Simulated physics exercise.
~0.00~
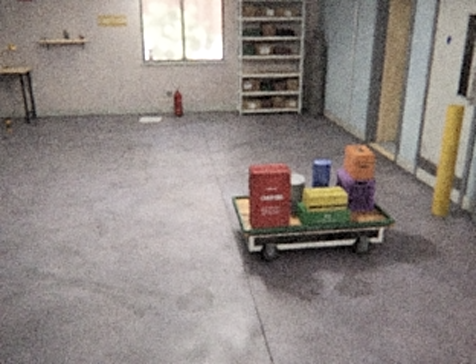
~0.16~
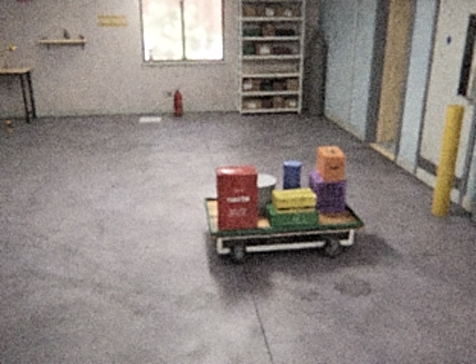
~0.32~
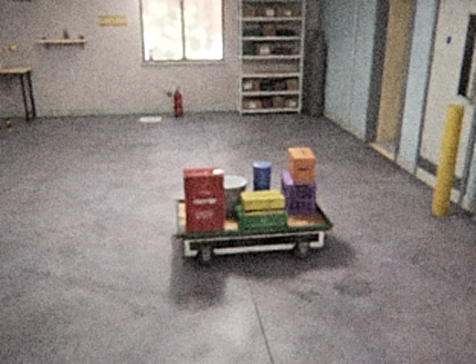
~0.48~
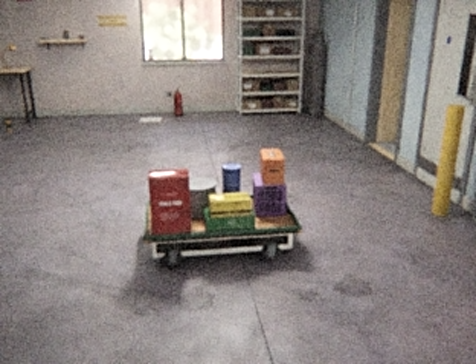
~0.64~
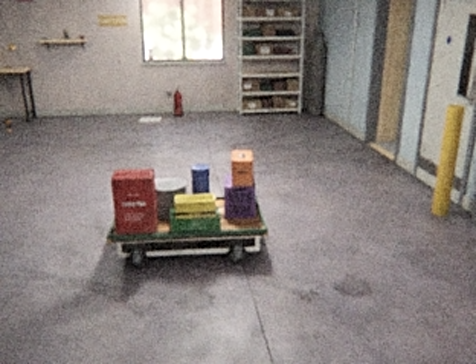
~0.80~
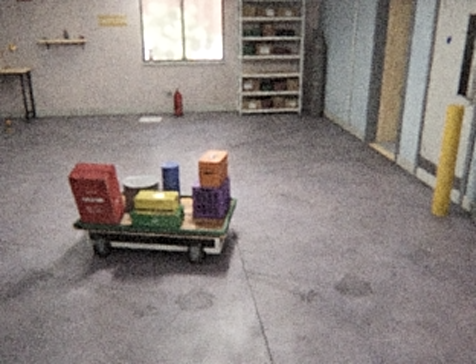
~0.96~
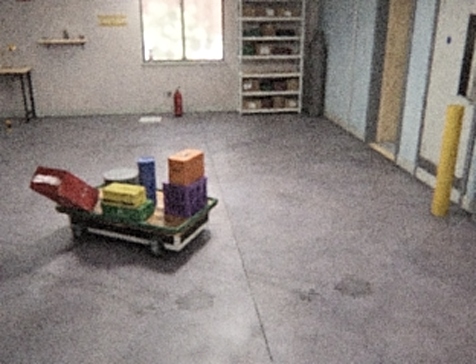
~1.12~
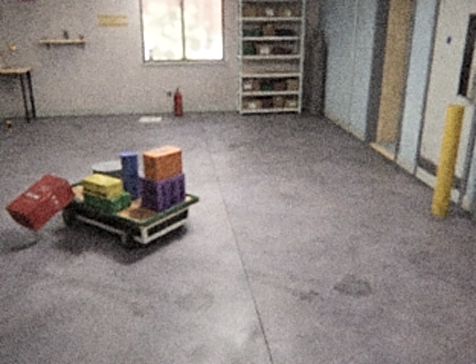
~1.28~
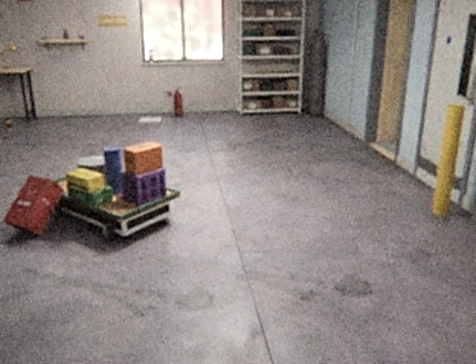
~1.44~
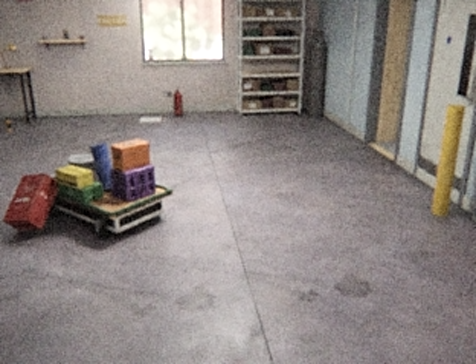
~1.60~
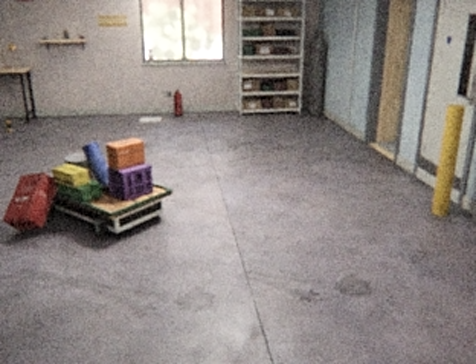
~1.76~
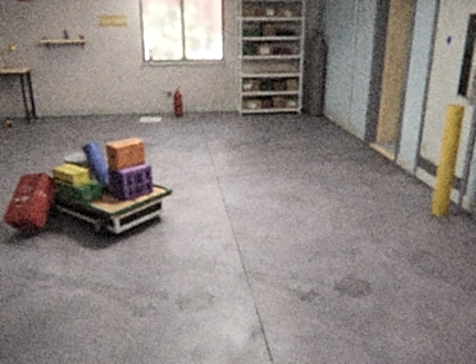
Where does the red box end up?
It tips off the cart as the cart turns and ends up on the floor, just to the left of the stopped cart.
